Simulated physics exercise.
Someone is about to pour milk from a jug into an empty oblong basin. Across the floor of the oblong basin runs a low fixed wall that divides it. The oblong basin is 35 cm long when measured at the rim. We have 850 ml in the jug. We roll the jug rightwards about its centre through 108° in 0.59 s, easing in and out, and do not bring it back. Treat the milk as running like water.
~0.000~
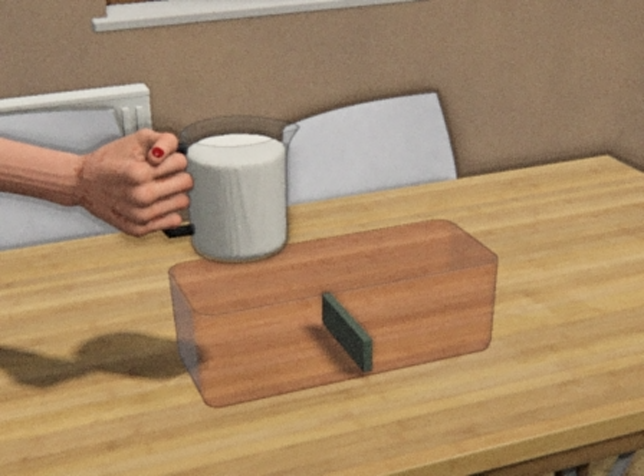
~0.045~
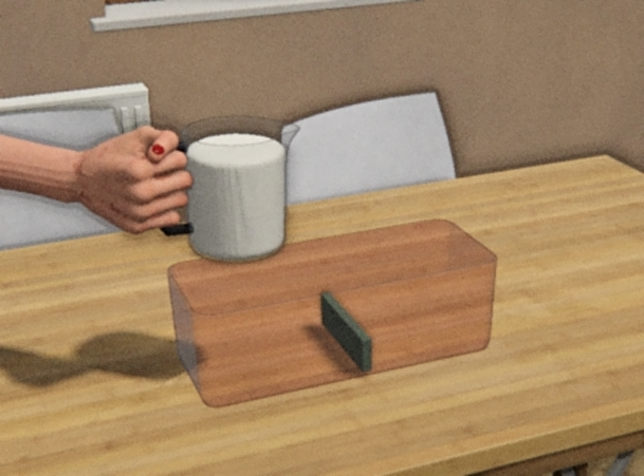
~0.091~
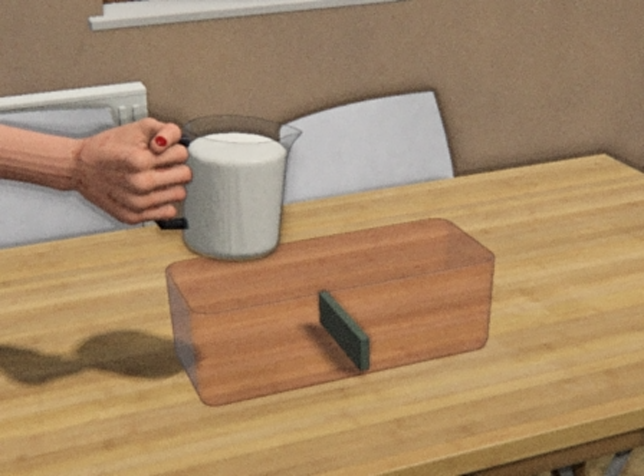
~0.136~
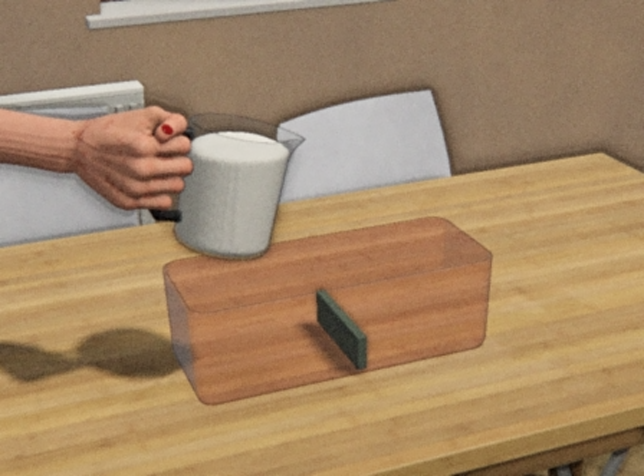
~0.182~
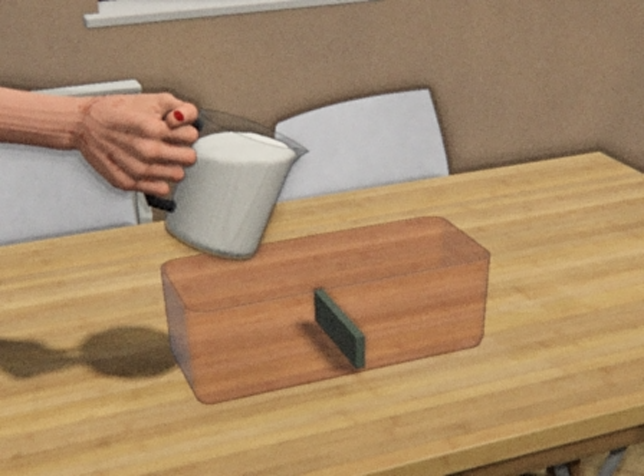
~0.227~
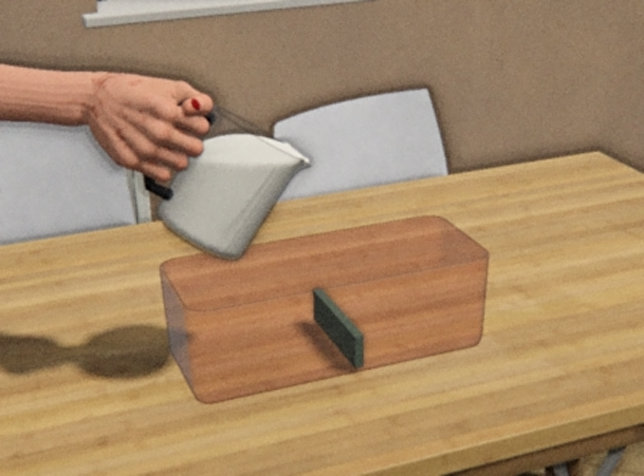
A hand tilts a jug of milk to the right above an oblong basin.
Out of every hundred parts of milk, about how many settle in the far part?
About 52 out of 100.
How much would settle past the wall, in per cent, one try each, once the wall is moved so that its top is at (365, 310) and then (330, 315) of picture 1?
Result: 15 per cent, then 80 per cent.
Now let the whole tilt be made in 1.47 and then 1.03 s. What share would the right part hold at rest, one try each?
70 and 65 %.
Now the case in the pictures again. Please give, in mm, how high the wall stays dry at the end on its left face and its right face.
The left comes to roughly 24 mm and the right to roughly 20 mm.
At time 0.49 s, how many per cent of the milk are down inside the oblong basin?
About 26 per cent.
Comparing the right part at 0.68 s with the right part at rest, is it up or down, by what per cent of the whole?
Result: An increase, close to 9.
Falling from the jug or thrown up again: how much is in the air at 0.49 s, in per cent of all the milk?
Near 18 in a hundred.
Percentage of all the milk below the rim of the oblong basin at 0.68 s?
Roughly 76 percent of it.
By 0.49 s the tilt is 100° and 57 per cent is still to pour, 4 is left of the wall and 21 right of it.
By 0.68 s the tilt is 108° and 15 per cent is still to pour, 32 is left of the wall and 44 right of it.
By 0.87 s the tilt is 108° and 2 per cent is still to pour, 43 is left of the wall and 52 right of it.
By 1.09 s the tilt is 108° and 0 per cent is still to pour, 46 is left of the wall and 52 right of it.
At rest 46 per cent lies left of the wall, 52 right of it and 1 outside.
